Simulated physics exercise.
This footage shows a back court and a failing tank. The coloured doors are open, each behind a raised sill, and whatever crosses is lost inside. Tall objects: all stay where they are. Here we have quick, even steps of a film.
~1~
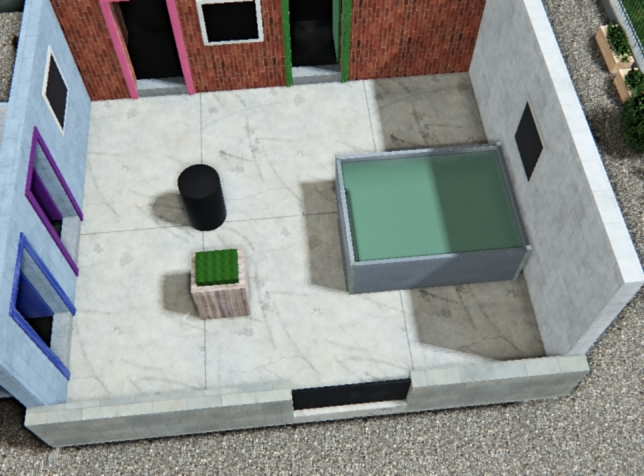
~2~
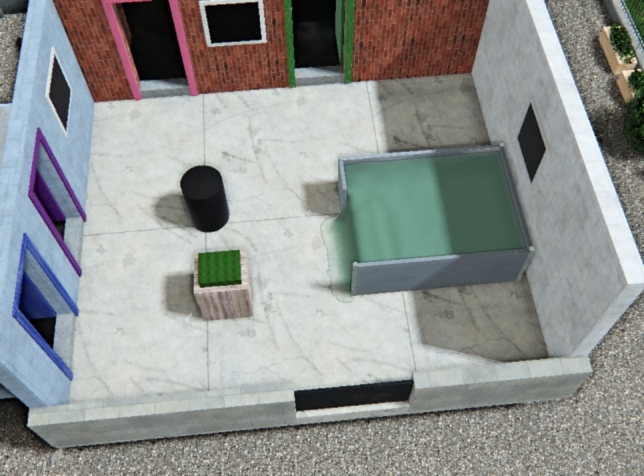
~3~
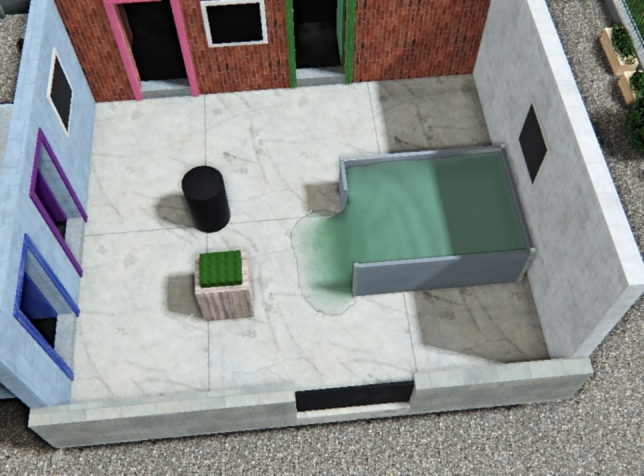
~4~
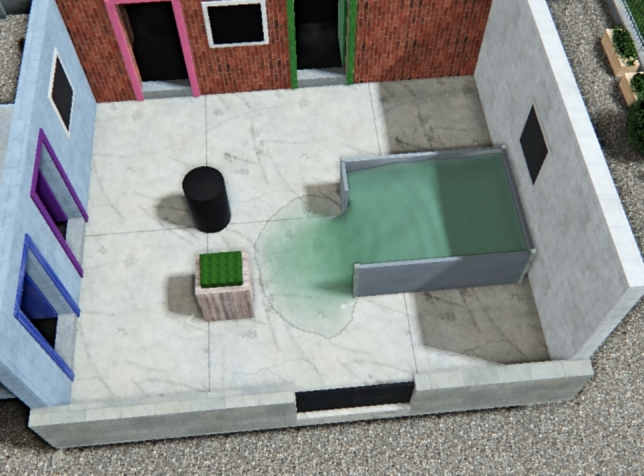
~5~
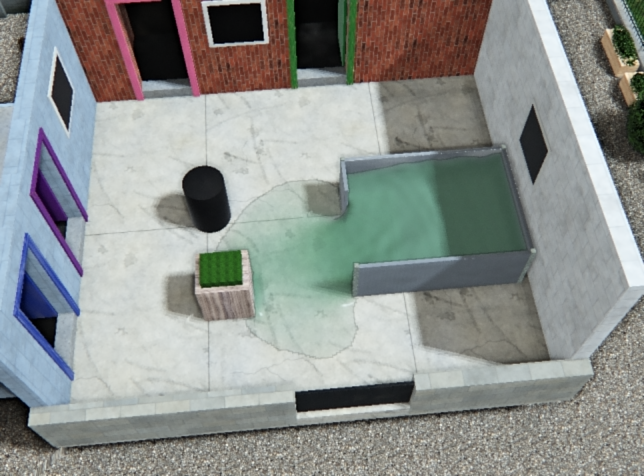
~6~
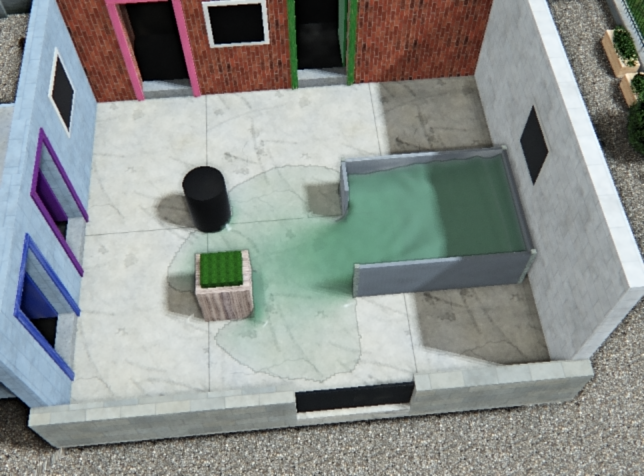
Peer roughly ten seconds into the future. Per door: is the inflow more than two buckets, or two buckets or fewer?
Blue door - more than two; pink door - two or fewer; green door - two or fewer; purple door - more than two.
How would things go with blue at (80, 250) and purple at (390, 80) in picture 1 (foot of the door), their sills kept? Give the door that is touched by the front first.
That's the blue door.
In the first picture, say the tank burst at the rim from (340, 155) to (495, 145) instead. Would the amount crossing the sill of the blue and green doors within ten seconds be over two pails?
Blue door: Falls short; green door: Exceeds the limit.
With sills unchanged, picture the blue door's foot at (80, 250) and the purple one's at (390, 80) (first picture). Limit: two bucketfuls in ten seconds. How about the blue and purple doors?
Looking at both, the blue one gets flooded and the purple one stays unflooded.
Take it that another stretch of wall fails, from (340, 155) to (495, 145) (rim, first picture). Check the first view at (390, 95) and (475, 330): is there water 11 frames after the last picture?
The first spot is soaked and the second is spared.
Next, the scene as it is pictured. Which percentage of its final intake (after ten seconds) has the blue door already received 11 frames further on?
Around 0 in a hundred.
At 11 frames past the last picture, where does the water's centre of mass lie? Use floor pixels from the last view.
I'd point to (321, 263).
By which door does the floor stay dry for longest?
That would be the green door.
A moment on, water covers 35 % of the floor; the blue door wet at the sill, nothing in, the pink door not reached, the green door not reached, the purple door under two buckets in.
Next, water covers 50 % of the floor; the blue door wet at the sill, nothing in, the pink door wet at the sill, nothing in, the green door not reached, the purple door over two buckets in.
Then, water covers 70 % of the floor; the blue door over two buckets in, the pink door wet at the sill, nothing in, the green door not reached, the purple door far over two buckets in.
Later, water covers 85 % of the floor; the blue door far over two buckets in, the pink door wet at the sill, nothing in, the green door wet at the sill, nothing in, the purple door far over two buckets in.
In the end, water covers 95 % of the floor; the blue door far over two buckets in, the pink door wet at the sill, nothing in, the green door wet at the sill, nothing in, the purple door far over two buckets in.
